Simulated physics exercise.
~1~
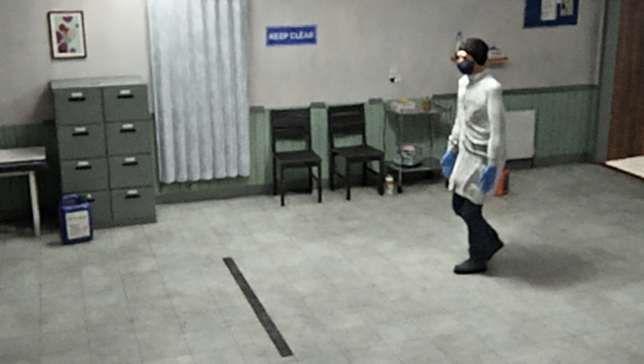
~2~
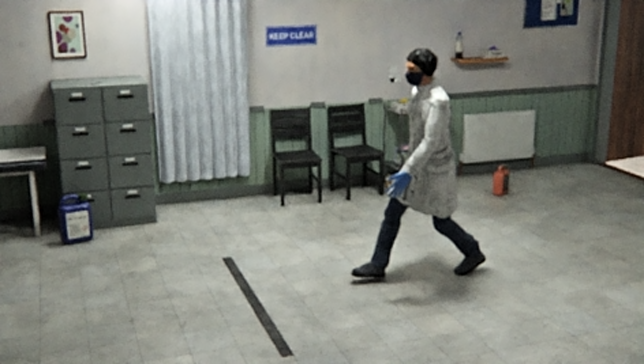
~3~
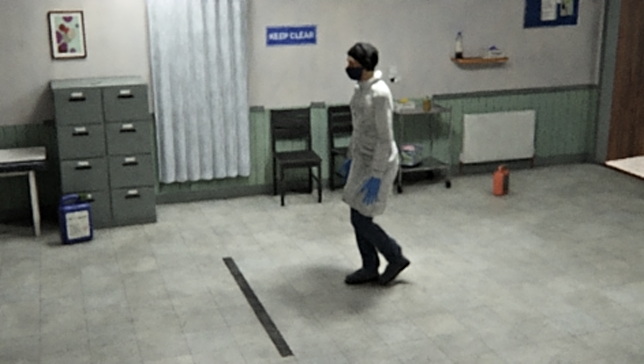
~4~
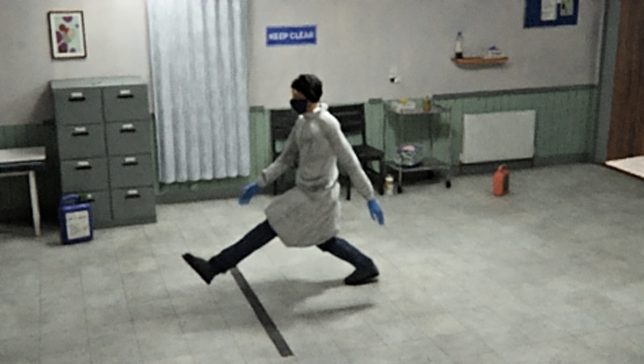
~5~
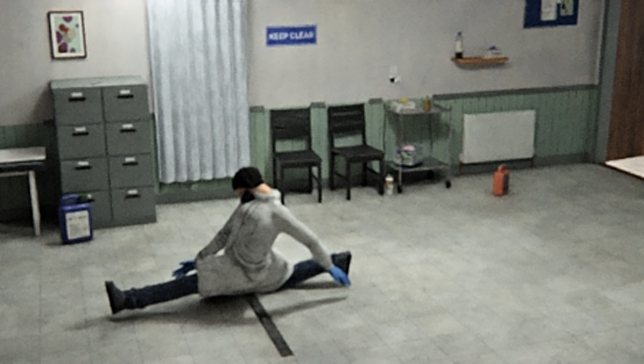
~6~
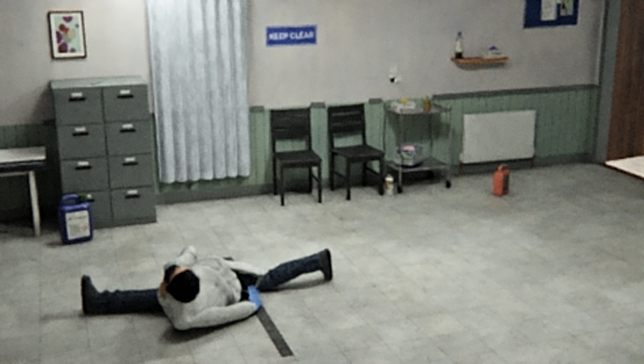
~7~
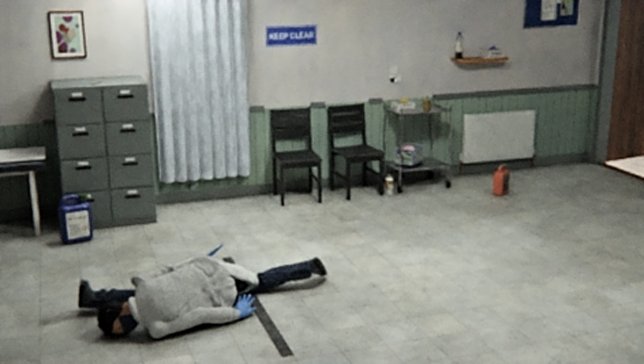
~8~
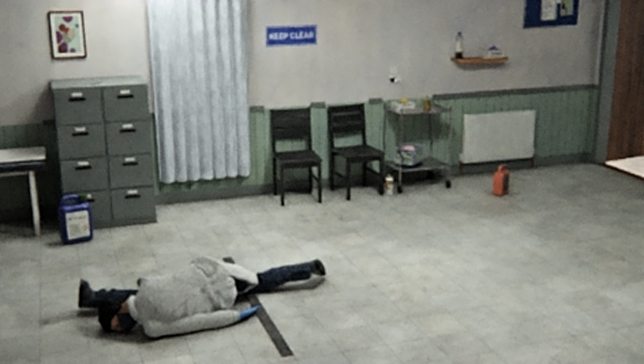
In a clinic-like room, a masked walker strides left, slides into a split and slumps motionless across a black strip.
